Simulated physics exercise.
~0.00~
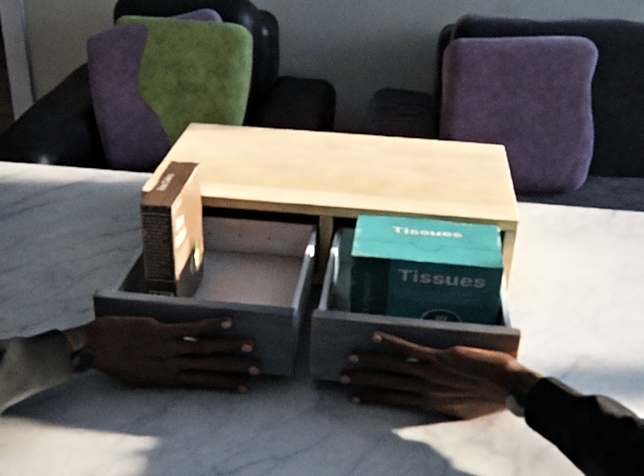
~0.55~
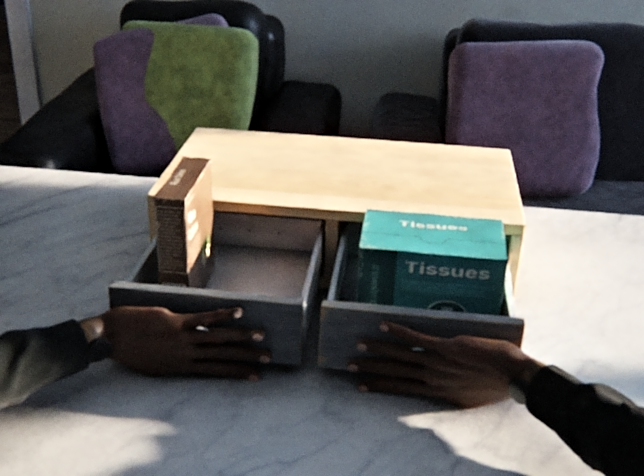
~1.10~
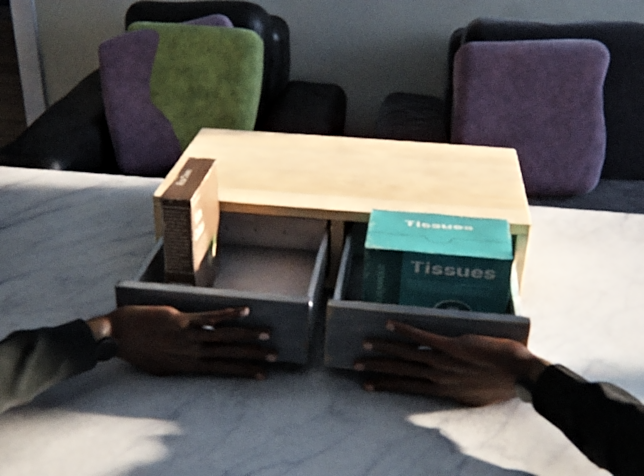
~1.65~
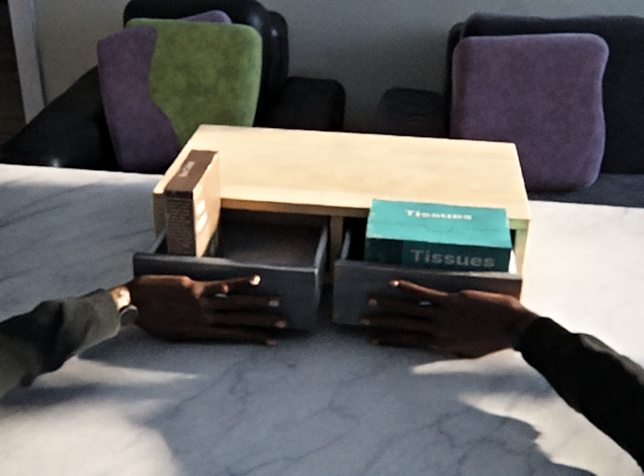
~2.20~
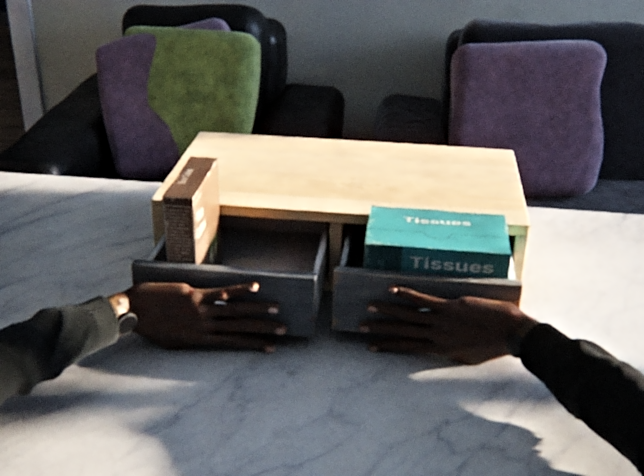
Two grey drawers, pulled open from a low pale-wood cabinet on a white marbled table, are pushed inward by a pair of hands, seen from the front and slightly above. The left drawer holds an upright brown packet, the right a turquoise tissue box, and dark seats with purple and green cushions stand behind. The hands, in dark sleeves, lie flat on the fronts and slide both drawers partway in, carrying the packet and box along. After a brief pause they push a little farther, then the drawers stop, both still ajar with the hands against them.
